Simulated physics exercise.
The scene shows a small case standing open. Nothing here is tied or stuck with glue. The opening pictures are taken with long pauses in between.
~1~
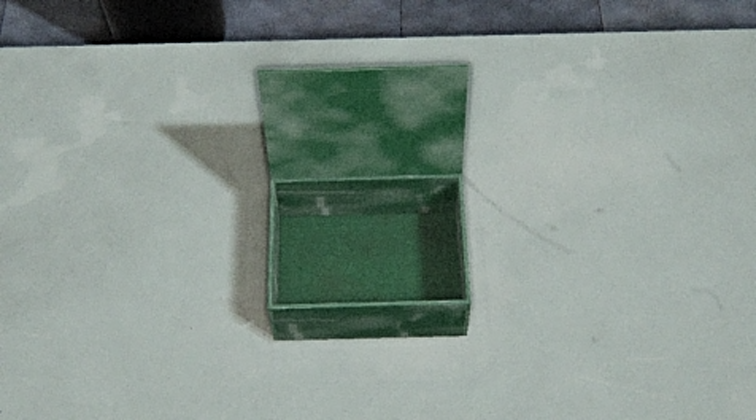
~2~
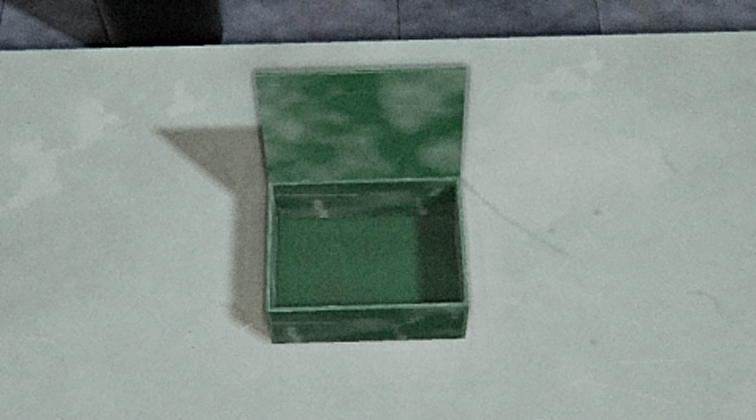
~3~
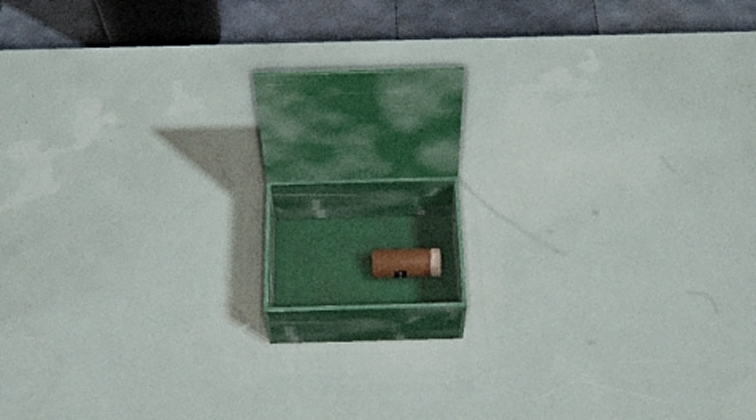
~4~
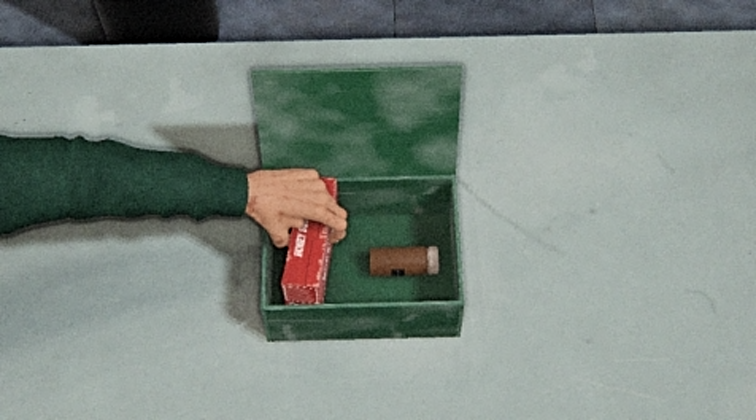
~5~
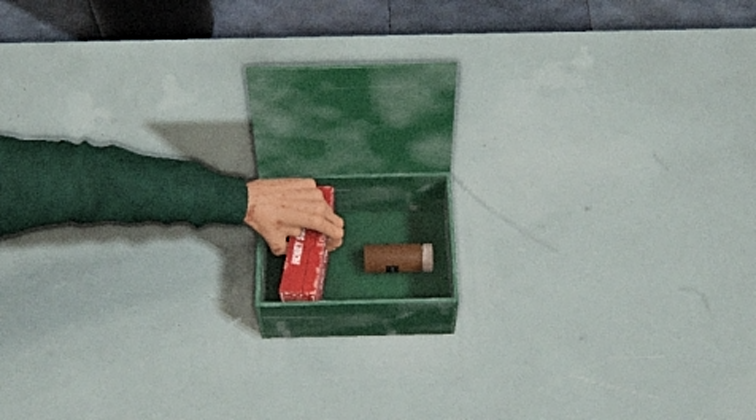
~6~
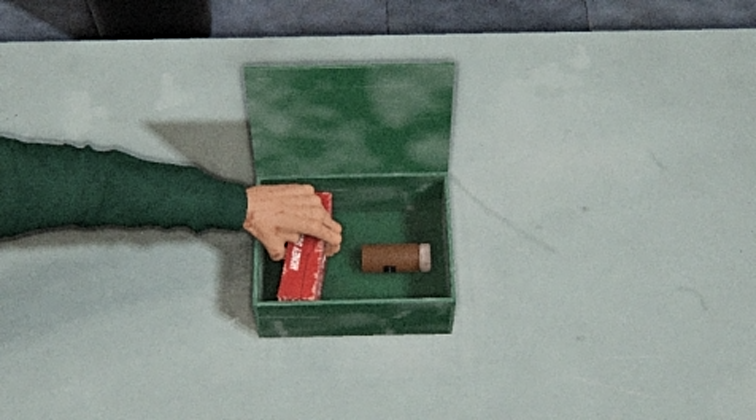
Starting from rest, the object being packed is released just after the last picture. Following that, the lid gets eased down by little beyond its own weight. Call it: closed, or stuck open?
Closed.
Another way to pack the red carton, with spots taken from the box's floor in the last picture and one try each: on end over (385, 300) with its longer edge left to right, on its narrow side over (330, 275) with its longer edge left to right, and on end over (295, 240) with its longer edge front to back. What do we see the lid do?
Try one: Not closed. Try two: Closed. Try three: Not closed.
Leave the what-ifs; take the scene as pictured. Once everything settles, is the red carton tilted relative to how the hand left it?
In the end, it keeps its orientation.
Then, 1.30 s after the last picture, lid 79° above the rim.
Then, 1.70 s after the last picture, lid 49° above the rim.
Then, 2.00 s after the last picture, lid 19° above the rim.
At rest, lid shut; both in place. Seen from the same camera at the end, red carton near (307, 257).
